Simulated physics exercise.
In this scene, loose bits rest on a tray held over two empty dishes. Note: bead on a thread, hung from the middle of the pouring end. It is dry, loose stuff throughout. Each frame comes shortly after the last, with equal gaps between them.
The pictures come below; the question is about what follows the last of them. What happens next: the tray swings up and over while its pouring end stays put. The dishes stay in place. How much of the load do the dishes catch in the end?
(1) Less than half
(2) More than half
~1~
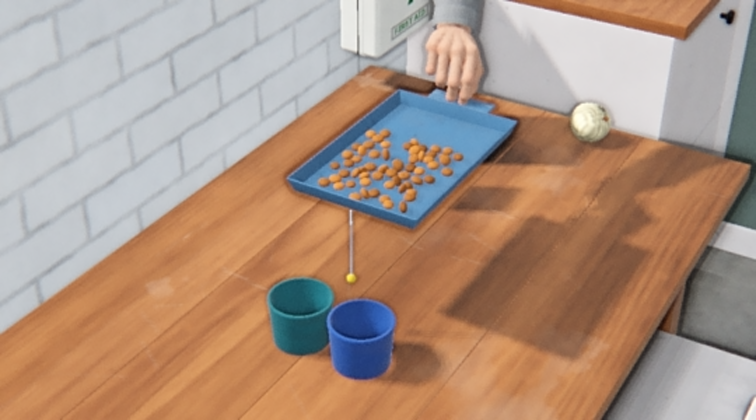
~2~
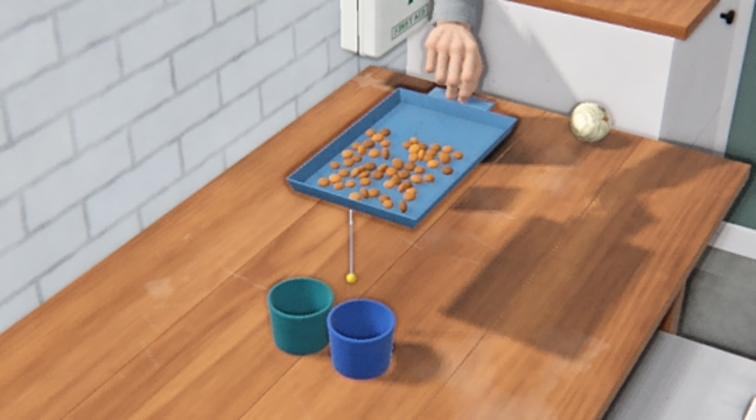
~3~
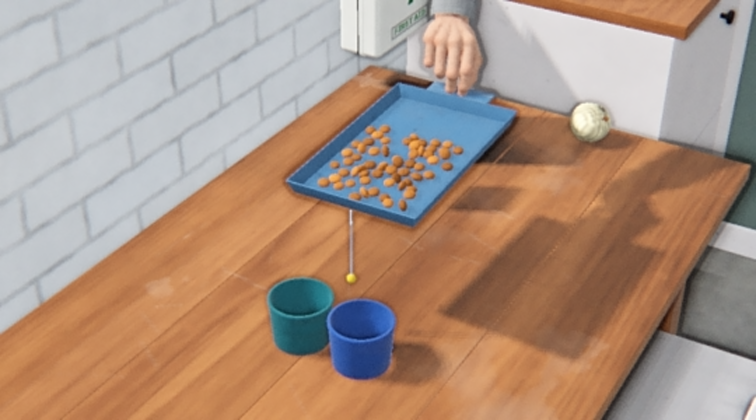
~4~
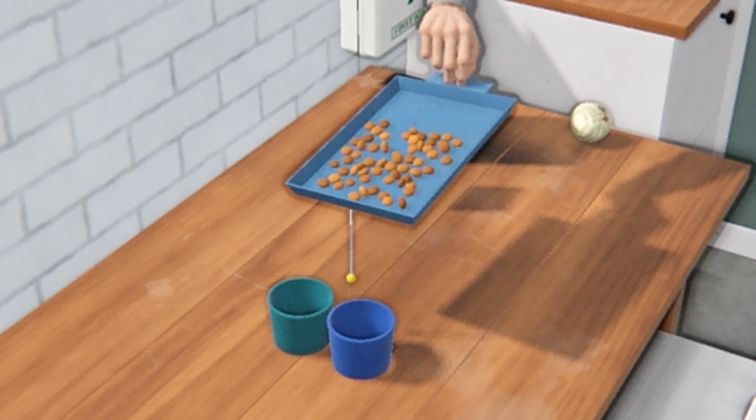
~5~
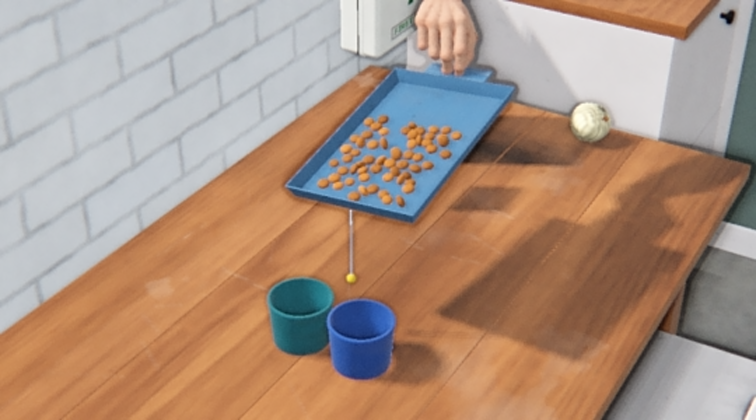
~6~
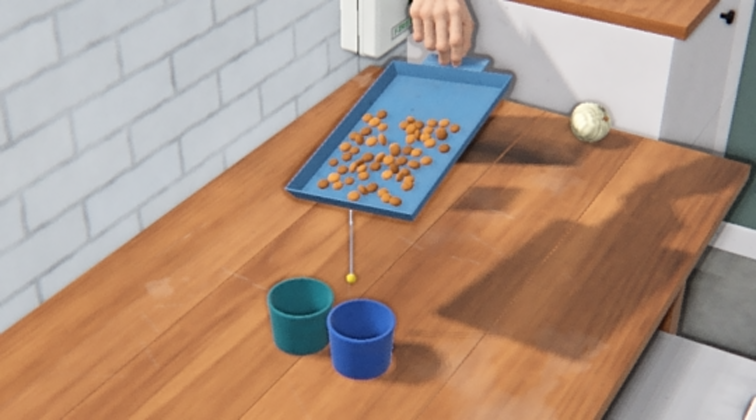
Less than half (1).
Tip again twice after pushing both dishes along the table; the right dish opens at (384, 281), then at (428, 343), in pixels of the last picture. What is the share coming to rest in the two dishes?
Trial 1 20%, trial 2 0%.
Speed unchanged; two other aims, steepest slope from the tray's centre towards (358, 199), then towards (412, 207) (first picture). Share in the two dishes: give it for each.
In order: About 80, then 20 percent.
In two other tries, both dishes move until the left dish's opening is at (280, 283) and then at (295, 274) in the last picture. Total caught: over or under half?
The first place gets the greater share, the second the greater share.
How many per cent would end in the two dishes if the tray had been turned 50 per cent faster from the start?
I'd put it near 30 per cent.
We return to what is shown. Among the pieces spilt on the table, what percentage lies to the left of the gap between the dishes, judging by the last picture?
Left portion: Around 80 %.
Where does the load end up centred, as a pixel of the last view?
It settles centred around (278, 318).
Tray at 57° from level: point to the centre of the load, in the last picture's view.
Somewhere about (332, 175).
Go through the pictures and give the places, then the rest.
In the first picture, corners of the pouring end (294, 177) and (414, 216), level; middle of the load (399, 166), bits of cat kibble; left dish (284, 331); right dish (344, 354); bead on its thread (351, 278).
In the second picture, corners of the pouring end (294, 178) and (413, 215), level; middle of the load (398, 165).
In the third picture, corners of the pouring end (294, 179) and (413, 214), tipped barely, lowest at the left corner; middle of the load (398, 163).
In the fourth picture, corners of the pouring end (293, 181) and (412, 212), tipped a little, lowest at the left corner; middle of the load (398, 159).
In the fifth picture, corners of the pouring end (293, 184) and (411, 211), tipped a little, lowest at the left corner; middle of the load (397, 155).
In the sixth picture, corners of the pouring end (292, 186) and (409, 209), tipped clearly, lowest at the left corner; middle of the load (389, 161); left dish (284, 331); right dish (344, 354).
Just after the last frame, tray tipped steeply; every one on the tray.
A moment on, tray tipped right over; about a tenth on the tray; roughly a quarter in the left dish; roughly a third outside both; roughly a quarter in the air.
Further on, tray tipped past a quarter turn; roughly a quarter in the left dish; roughly two thirds outside both.
When it is over, tray tipped past a quarter turn; not one in the right dish; roughly a quarter in the left dish; roughly two thirds outside both.
